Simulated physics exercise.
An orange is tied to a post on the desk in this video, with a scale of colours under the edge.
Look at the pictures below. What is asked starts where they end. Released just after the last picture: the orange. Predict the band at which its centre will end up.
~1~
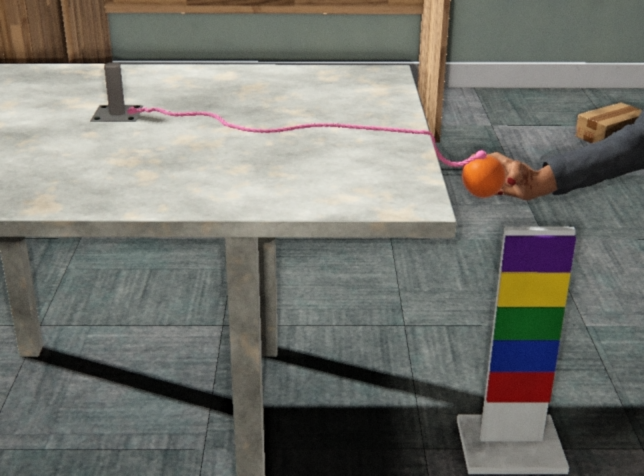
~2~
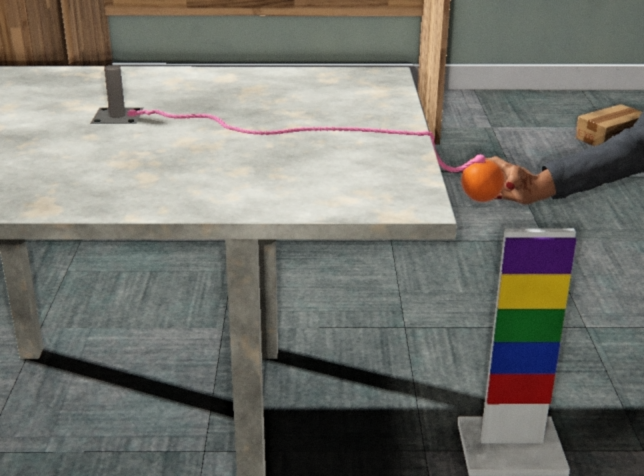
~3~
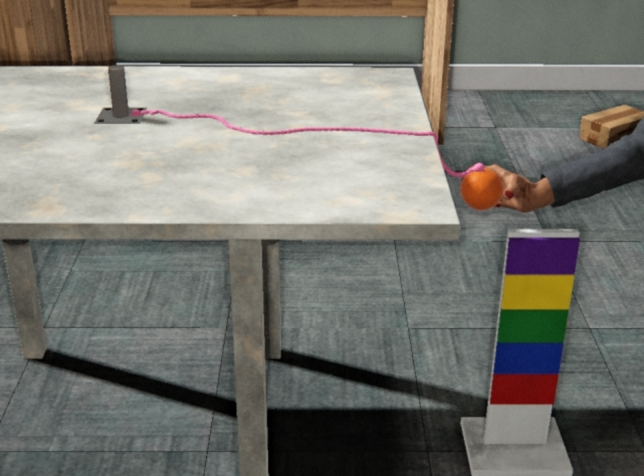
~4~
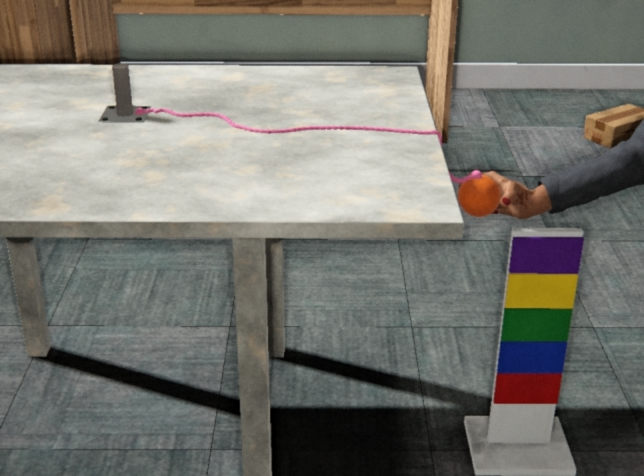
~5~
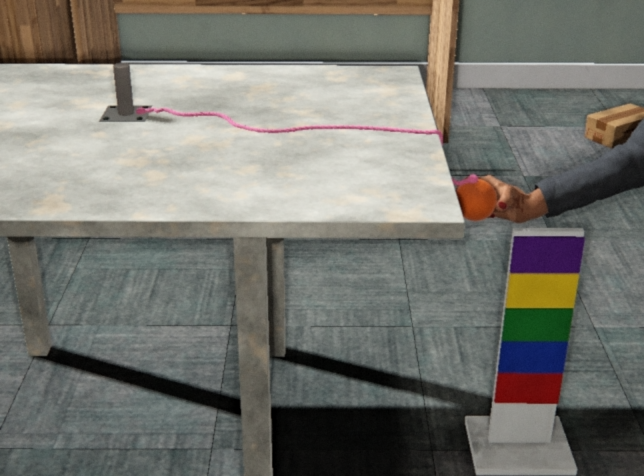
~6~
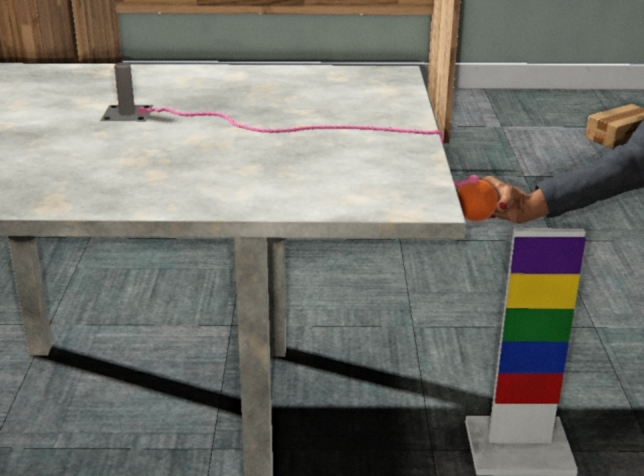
I predict the purple band.
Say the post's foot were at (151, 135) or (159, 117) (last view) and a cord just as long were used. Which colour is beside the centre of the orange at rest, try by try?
First try: Yellow; second try: Yellow.
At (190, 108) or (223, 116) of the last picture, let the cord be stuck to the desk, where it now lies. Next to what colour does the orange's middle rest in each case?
In that order: Purple; purple.
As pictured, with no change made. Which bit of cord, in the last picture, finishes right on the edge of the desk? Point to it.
It's the one at (411, 132).
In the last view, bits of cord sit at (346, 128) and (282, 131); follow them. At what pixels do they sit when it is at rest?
They end up at (376, 129) and (311, 125).
A little later, orange near (411, 239); level with purple.
Next, orange near (438, 251); level with purple.
When it is over, orange near (430, 251); level with purple. Its middle rests at the purple band.
